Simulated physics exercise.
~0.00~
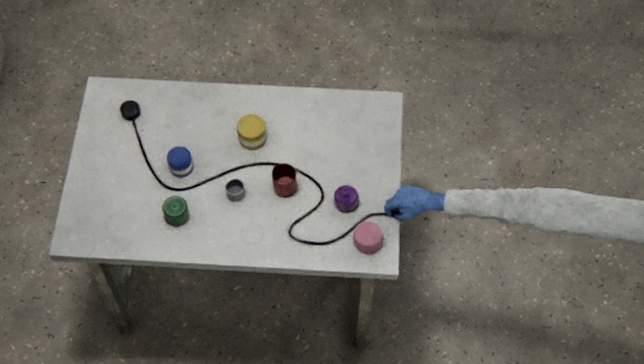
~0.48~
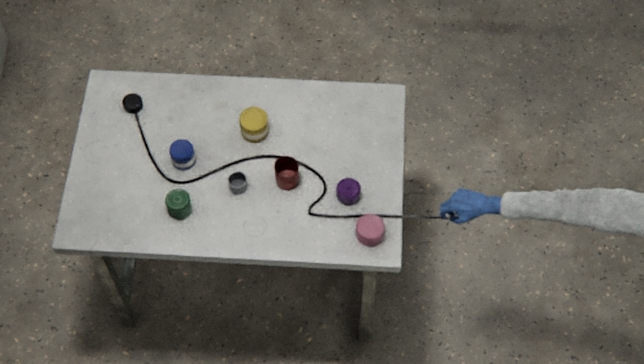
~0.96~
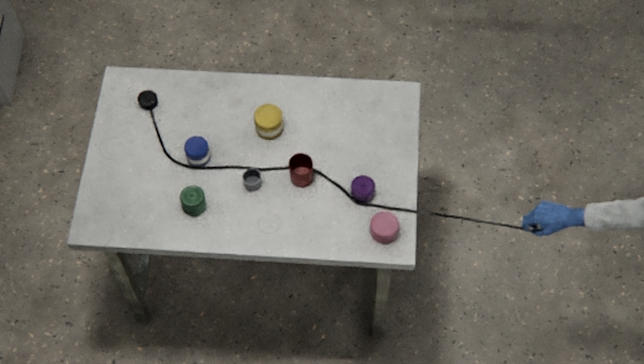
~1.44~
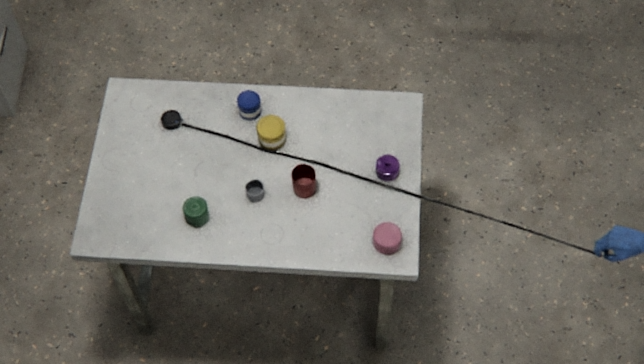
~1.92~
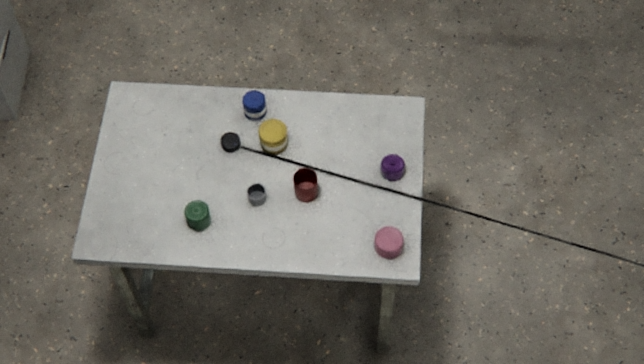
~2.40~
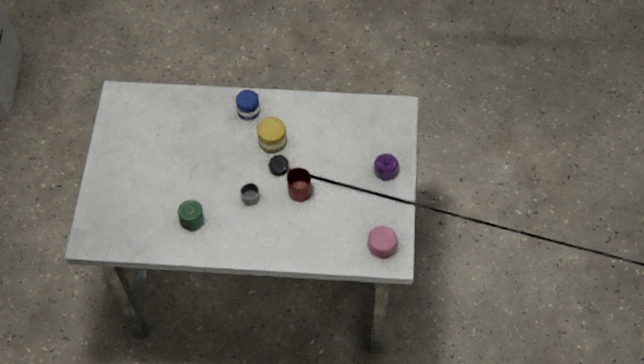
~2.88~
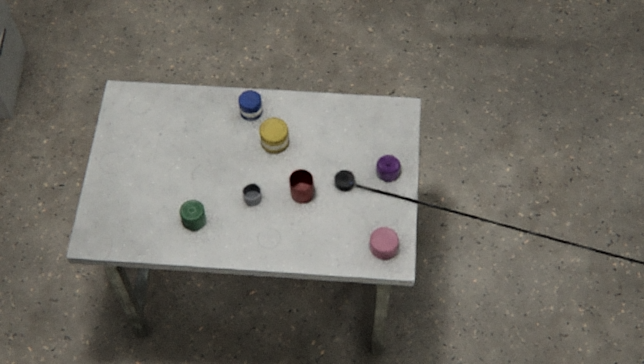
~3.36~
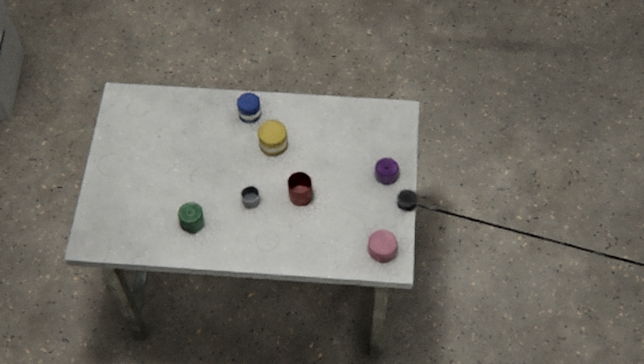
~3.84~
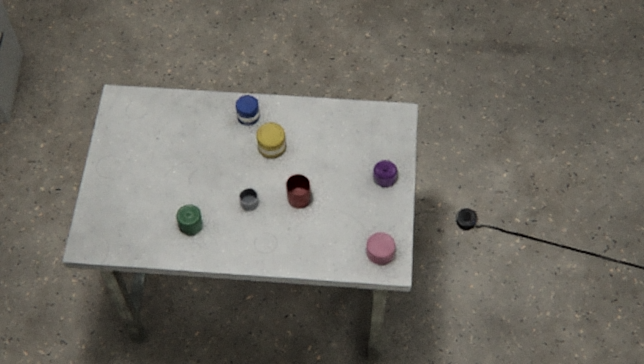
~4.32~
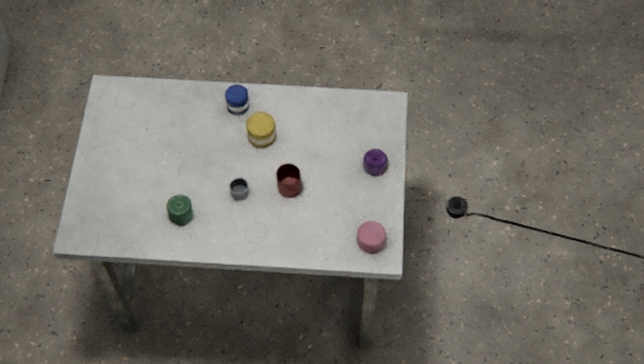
A blue-gloved hand pulled a black cord to the right across a white table, shifting a blue tin and a purple pot as it straightened, then dragged the small black puck past the other containers and off the right edge, leaving them all upright.
